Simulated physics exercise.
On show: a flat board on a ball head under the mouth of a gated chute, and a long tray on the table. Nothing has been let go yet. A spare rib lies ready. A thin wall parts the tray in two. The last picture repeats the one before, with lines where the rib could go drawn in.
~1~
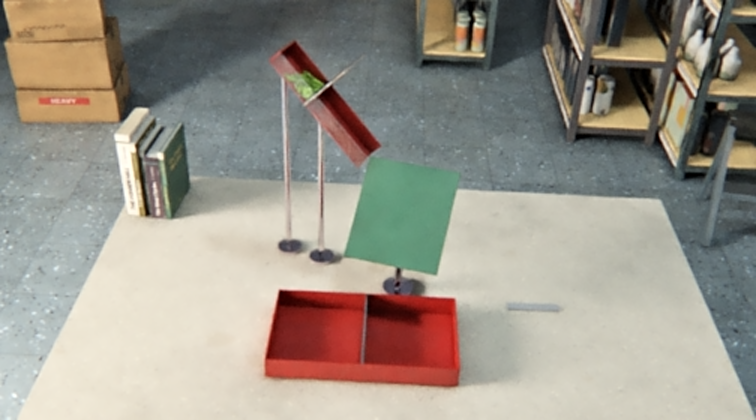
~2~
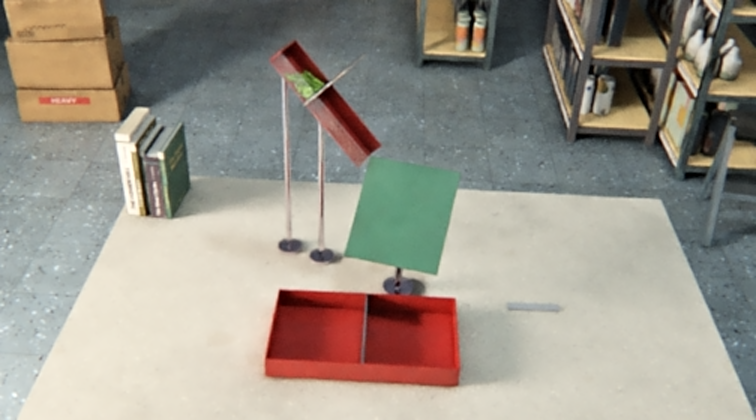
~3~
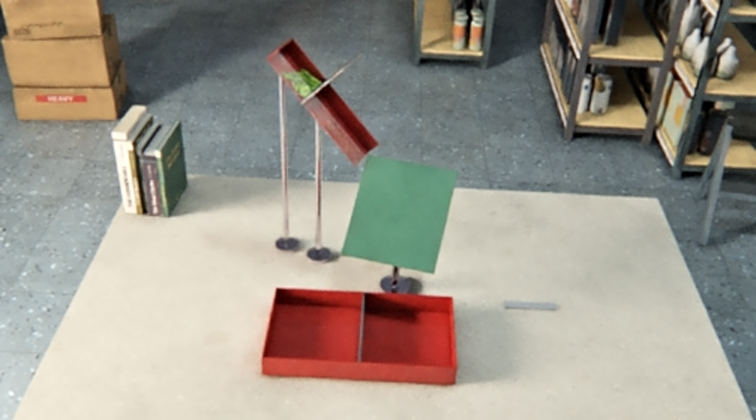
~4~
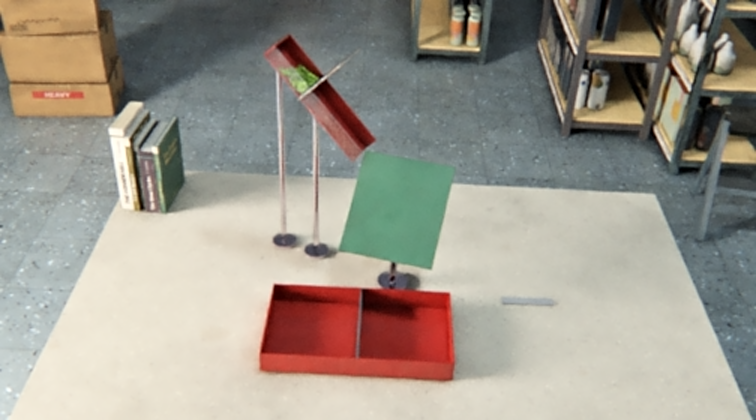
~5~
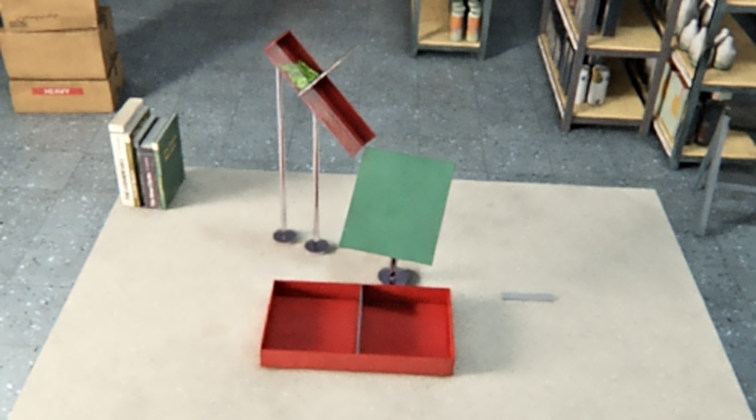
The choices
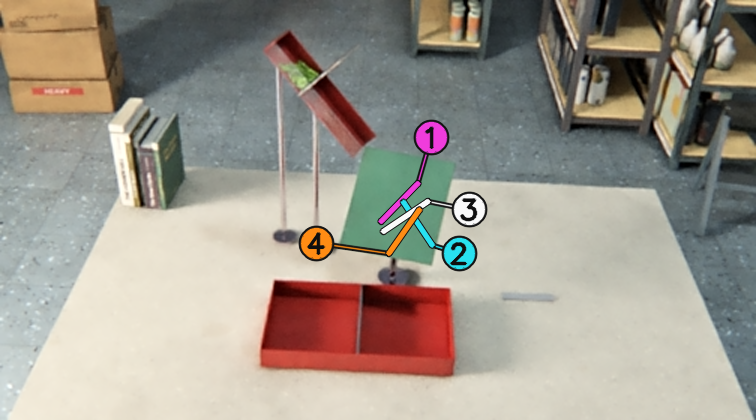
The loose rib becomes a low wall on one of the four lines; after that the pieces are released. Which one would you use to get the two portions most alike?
The answer is line 4.
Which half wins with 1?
Left.
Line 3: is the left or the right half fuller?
Left.
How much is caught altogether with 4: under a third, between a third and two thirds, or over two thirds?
Over two thirds.
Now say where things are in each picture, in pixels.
The first frame shows load behind the gate at (307, 88), dried peas; lip of the chute at (365, 161), sloping fairly steeply.
The second frame shows middle of the board at (403, 214), tilted fairly steeply; middle of its low edge at (390, 265); of its high edge at (415, 164).
The third frame shows front corners of the tray at (262, 358) and (456, 368); front end of its middle wall at (359, 363).
The fourth frame shows middle of the load at (302, 82); lip at (360, 155).
The fifth frame shows middle of the load at (301, 78); lip at (360, 151).
On the marked copy, line 1 from (417, 183) to (381, 221); line 2 from (403, 202) to (432, 245); line 3 from (427, 201) to (383, 231); line 4 from (419, 209) to (388, 253).
With 1, of what is caught, nearly all in the left half, a stray few in the right.
With 2, of what is caught, a small part in the left half, nearly all in the right.
With 3, of what is caught, nearly all in the left half, a small part in the right.
With 4, of what is caught, about two thirds in the left half, about a third in the right.
